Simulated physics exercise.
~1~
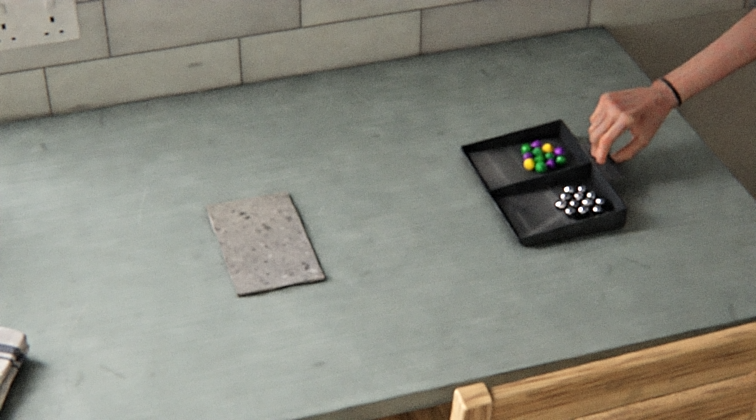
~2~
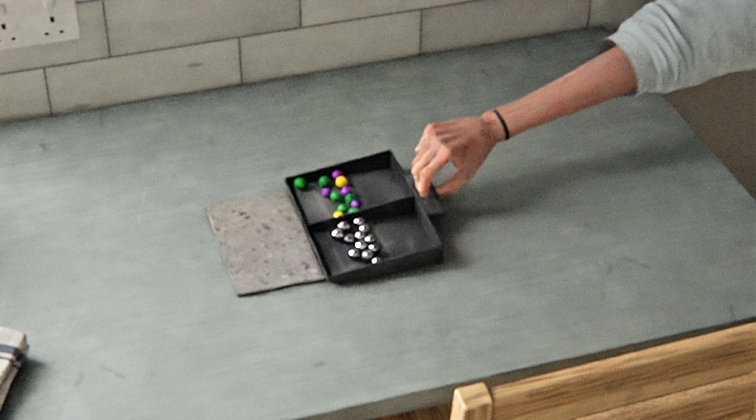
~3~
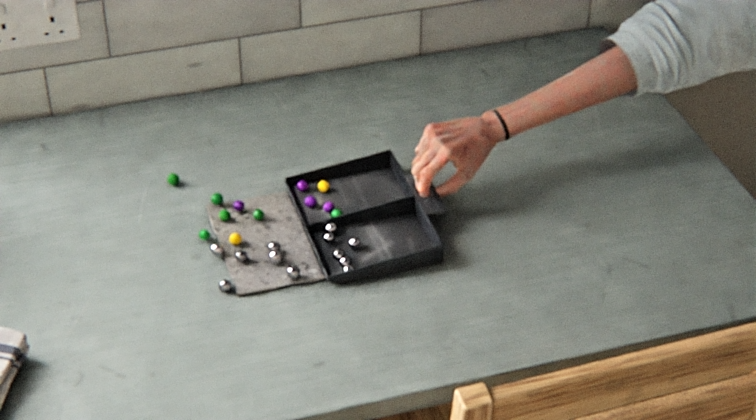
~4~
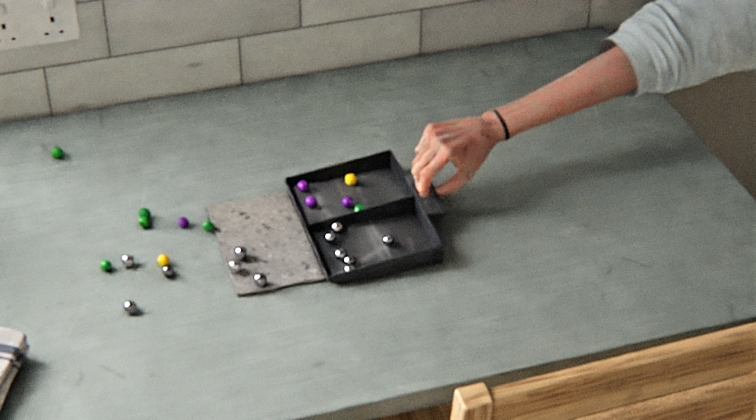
Kitchen worktop, a hand sliding a divided black tray left into a stone slab, coloured and silvery balls partly spilling out.
